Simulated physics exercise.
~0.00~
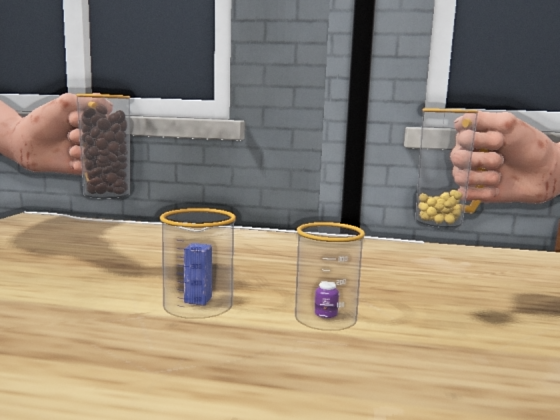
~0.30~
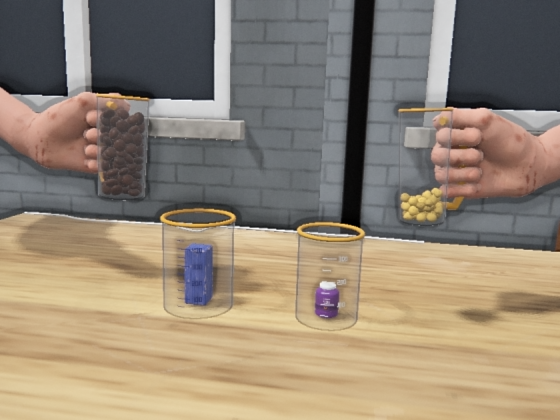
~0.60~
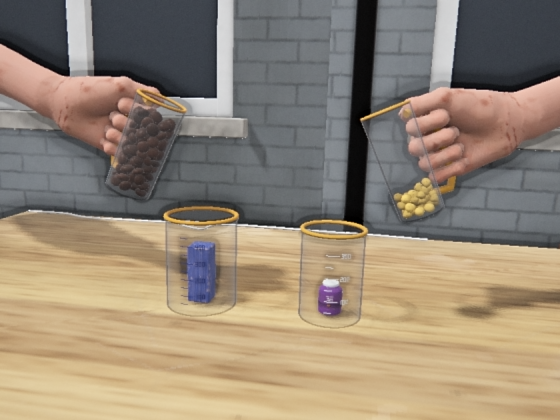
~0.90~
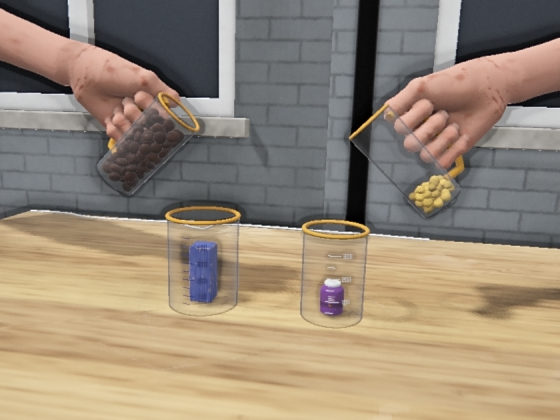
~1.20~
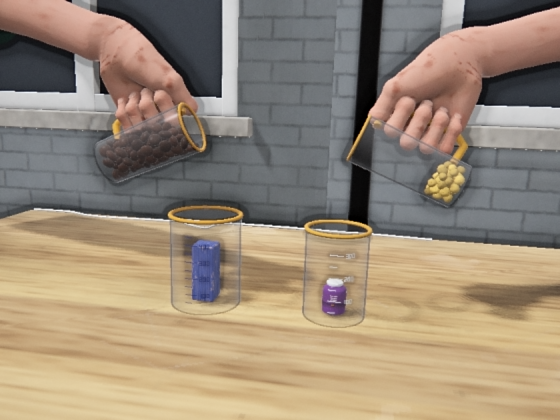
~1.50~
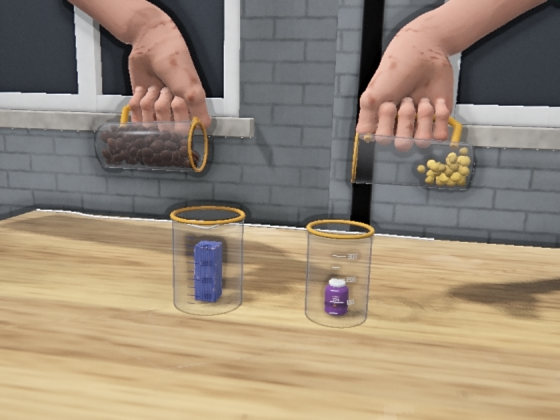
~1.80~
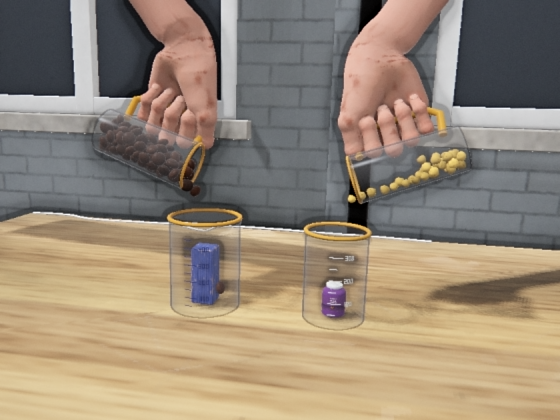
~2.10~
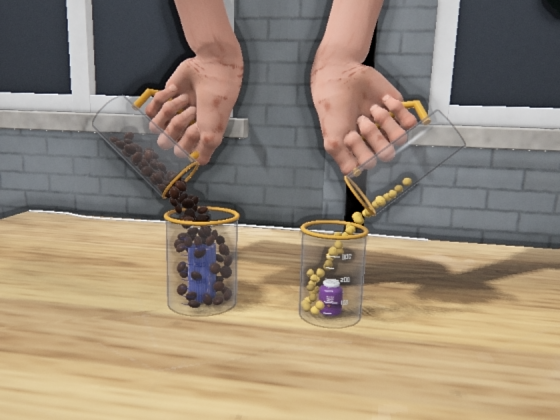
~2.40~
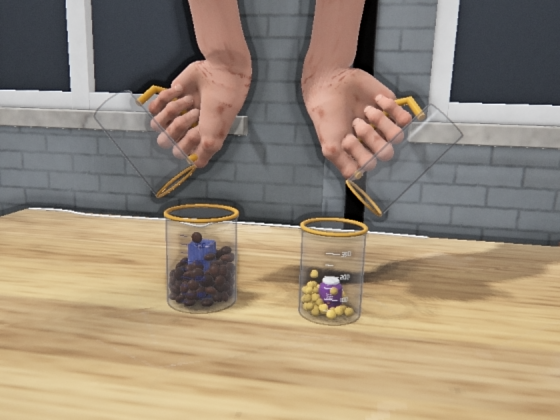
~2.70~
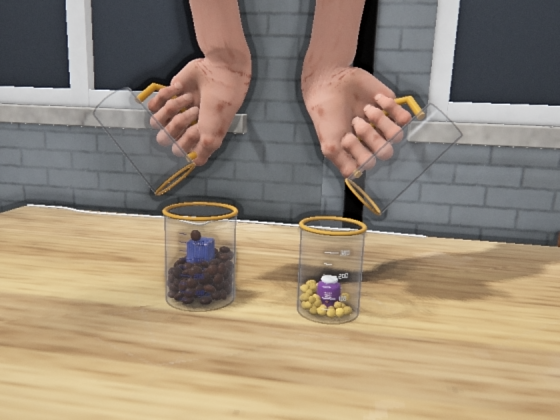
Two hands tip cups of brown and yellow balls into beakers, partly burying the objects inside.
